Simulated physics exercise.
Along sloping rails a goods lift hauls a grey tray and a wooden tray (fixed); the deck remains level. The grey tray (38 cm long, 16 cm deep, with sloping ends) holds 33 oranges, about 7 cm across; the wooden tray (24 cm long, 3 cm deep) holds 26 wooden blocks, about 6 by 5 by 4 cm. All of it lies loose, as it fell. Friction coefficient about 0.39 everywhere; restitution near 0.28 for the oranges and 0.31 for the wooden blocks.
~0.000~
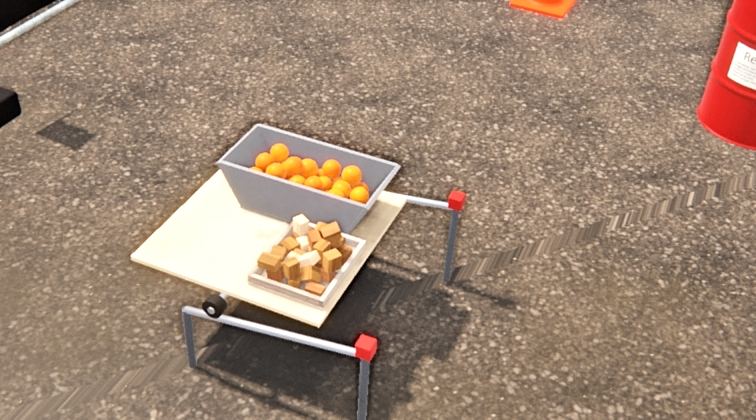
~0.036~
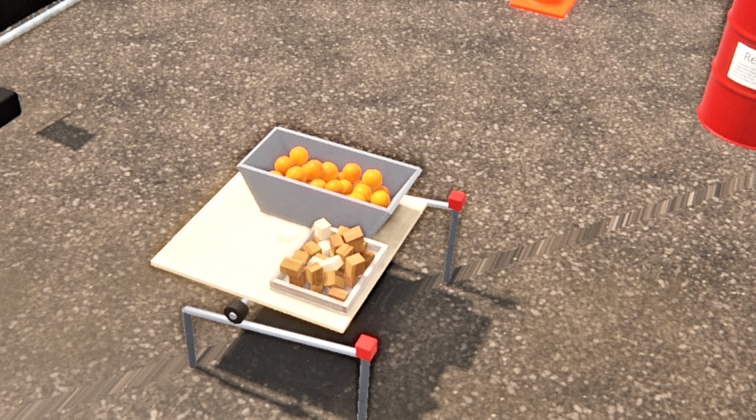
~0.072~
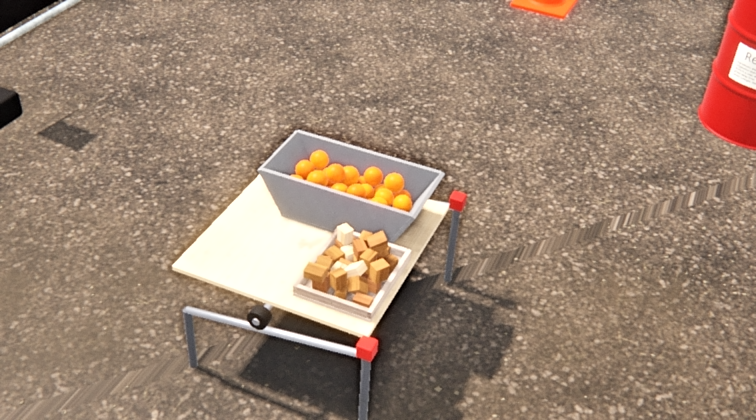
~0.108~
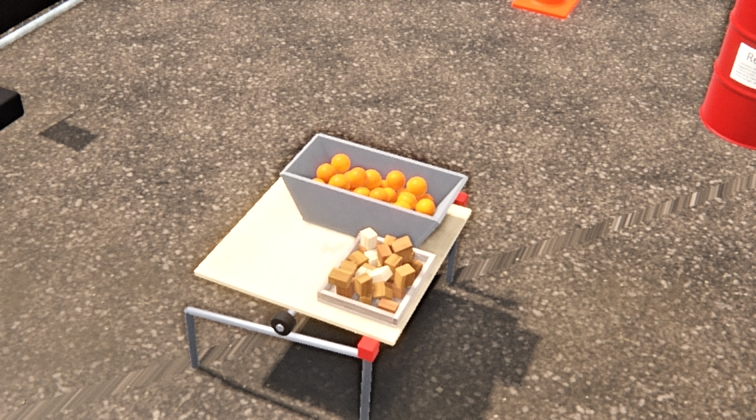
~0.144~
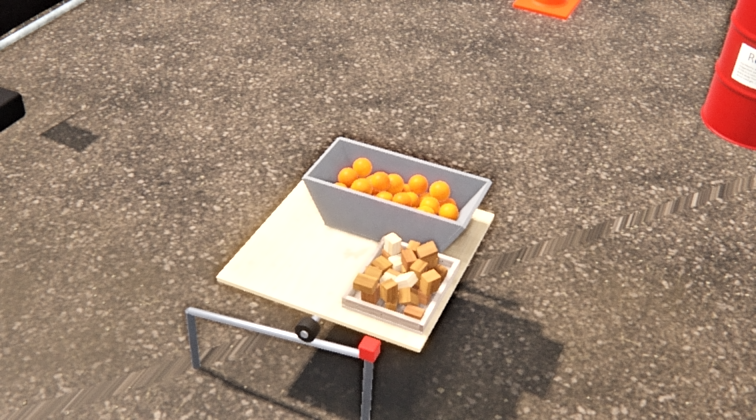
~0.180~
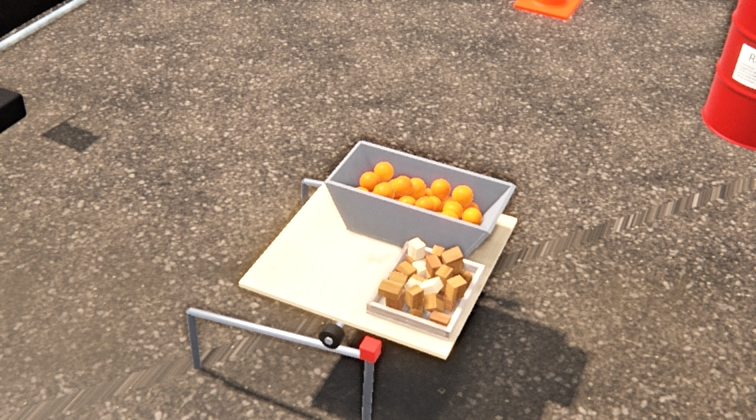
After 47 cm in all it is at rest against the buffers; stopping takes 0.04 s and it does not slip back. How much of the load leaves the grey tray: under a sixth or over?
Out of the grey tray go less than a sixth of the oranges.
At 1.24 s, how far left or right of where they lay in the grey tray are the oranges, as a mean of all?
About 12 cm to the right.
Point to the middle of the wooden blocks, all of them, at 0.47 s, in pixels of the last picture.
Near (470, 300).
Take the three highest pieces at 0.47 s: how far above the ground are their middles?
About 66 cm.
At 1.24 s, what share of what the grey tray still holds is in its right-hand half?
Some 70 per cent.
After 0.19 s, the buffers are touched.
After 0.31 s, grey tray 33 in, 0 out and wooden tray 19 in, 7 out.
After 0.47 s, grey tray 33 in, 0 out and wooden tray 16 in, 10 out.
After 0.69 s, grey tray 31 in, 2 out and wooden tray 15 in, 11 out.
Outcome (at 1.24 s), grey tray 31 in, 2 out and wooden tray 15 in, 11 out. Asked share, 2 of 33, 6 per cent.
